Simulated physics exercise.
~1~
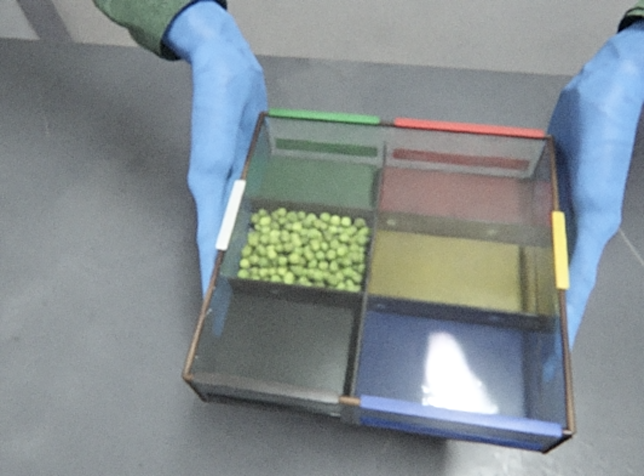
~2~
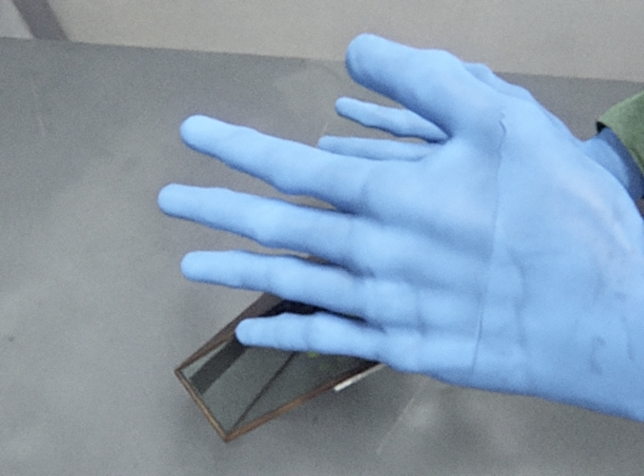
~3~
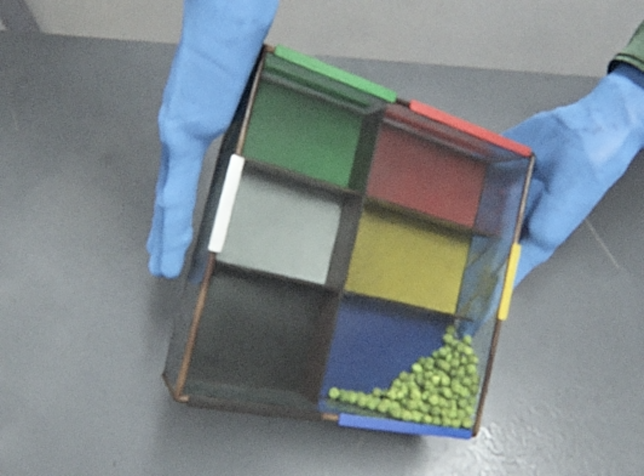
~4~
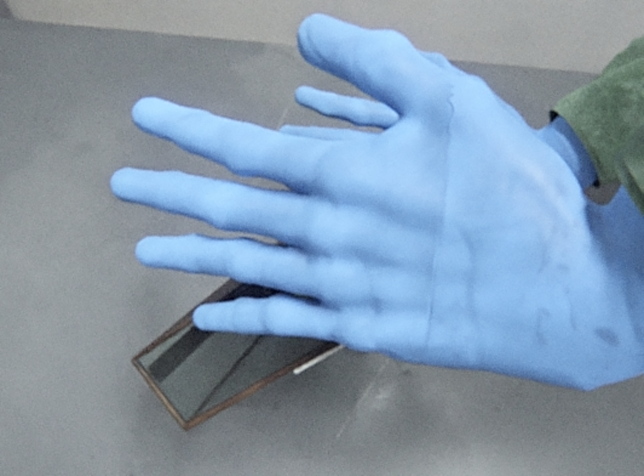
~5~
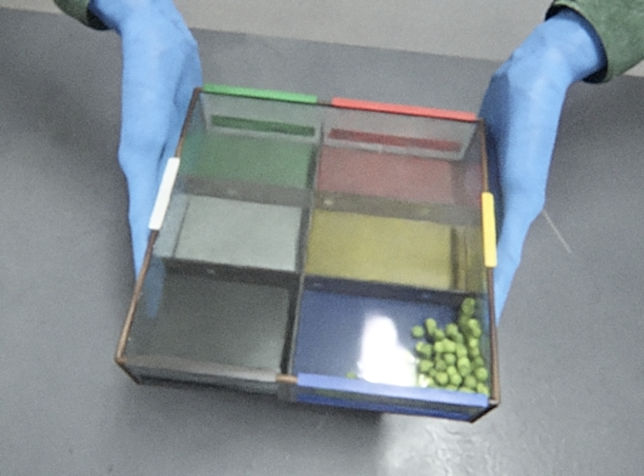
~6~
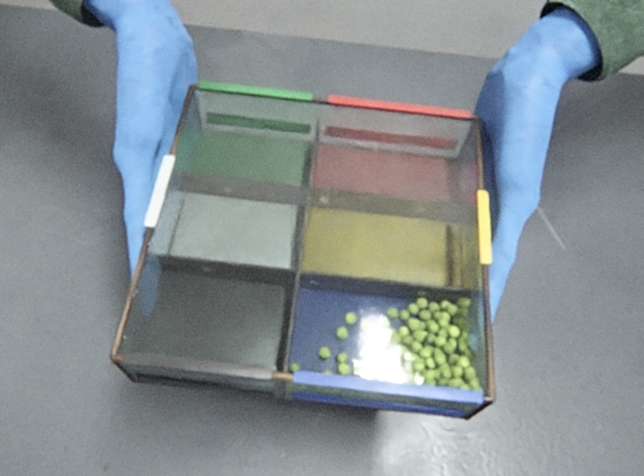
Blue-gloved hands hold a shallow, clear-lidded box above a plain grey surface, seen from above and in front. Its six compartments are green and red at the back, white and yellow in the middle, and black and blue at the front, with green peas heaped over the white one. The hands tip the box steeply onto its side, hiding most of it behind a glove. They turn it partway back, showing the peas piled in the blue corner, then tip it steeply again. Finally they bring it level and hold it, the peas resting in the blue compartment, mostly toward its right side.
